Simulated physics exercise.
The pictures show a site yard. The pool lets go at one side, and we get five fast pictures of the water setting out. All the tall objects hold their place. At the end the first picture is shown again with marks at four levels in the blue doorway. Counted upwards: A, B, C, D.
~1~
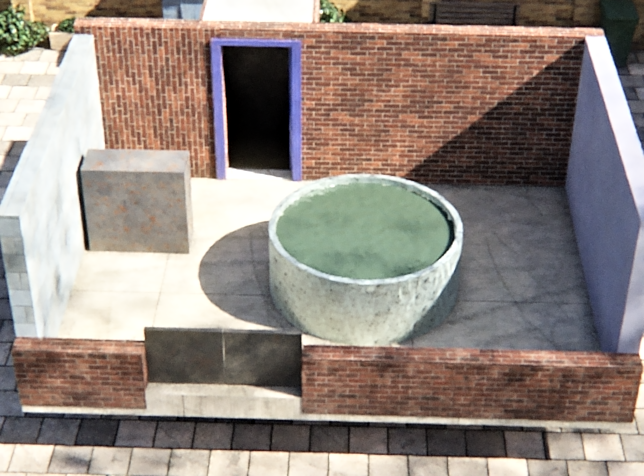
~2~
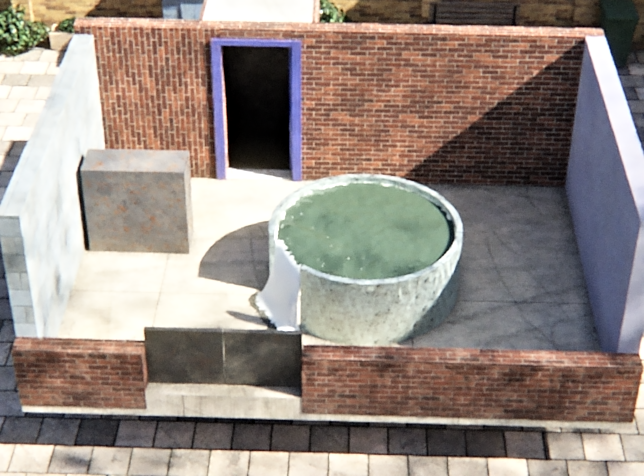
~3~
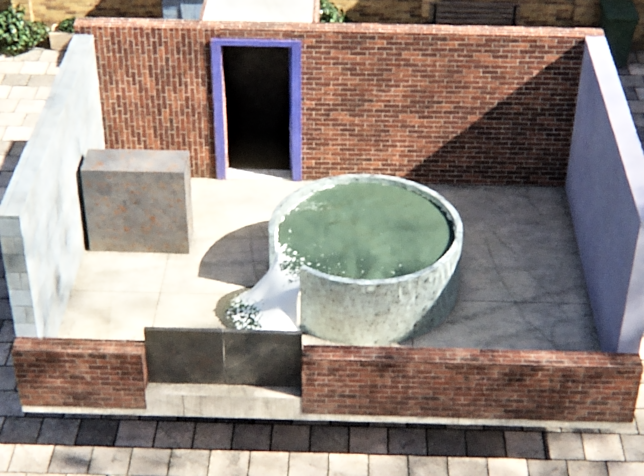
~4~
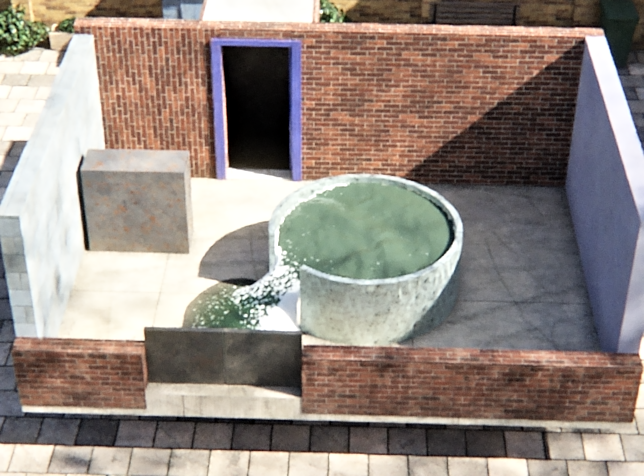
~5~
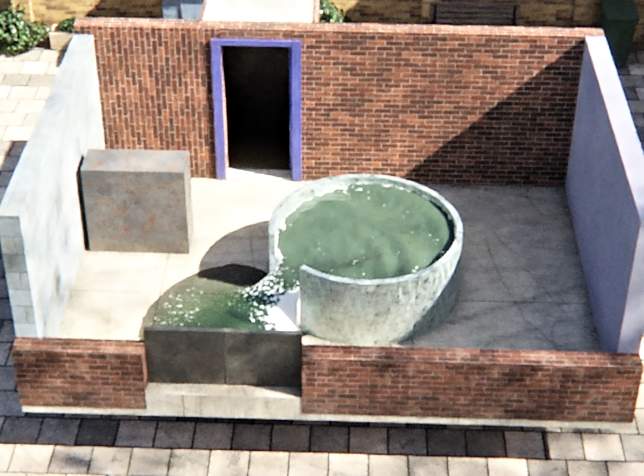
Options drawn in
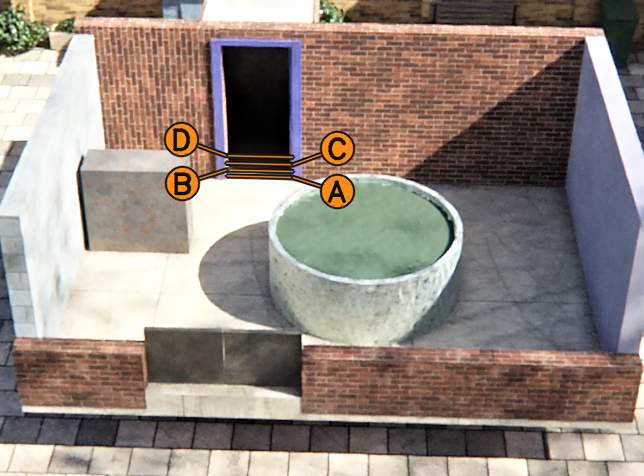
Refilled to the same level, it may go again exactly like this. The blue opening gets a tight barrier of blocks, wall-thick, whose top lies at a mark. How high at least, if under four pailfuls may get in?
Mark B just does it.
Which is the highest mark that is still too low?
That is mark A.
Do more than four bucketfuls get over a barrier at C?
No, not at all.
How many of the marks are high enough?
Three of the four.
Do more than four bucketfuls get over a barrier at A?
Yes.
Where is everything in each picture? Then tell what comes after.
In the first frame, water in the pool at rest, its middle at (365, 231); foot of the blue doorway at (260, 180); shut gate at (224, 338).
In the second frame, 1 % of the ground under water, visible out to (295, 331).
In the third frame, 3 % of the ground under water, visible out to (233, 327).
In the fourth frame, 7 % of the ground under water, visible out to (201, 301).
In the fifth frame, 13 % of the ground under water, visible out to (159, 309).
In orange, A at (259, 176); B at (259, 170); C at (259, 163); D at (259, 156); from the bottom up A, B, C, D.
With A, some 15 bucketfuls get in.
With B, a bucket or two gets in.
With C, nothing gets over.
With D, nothing gets over.
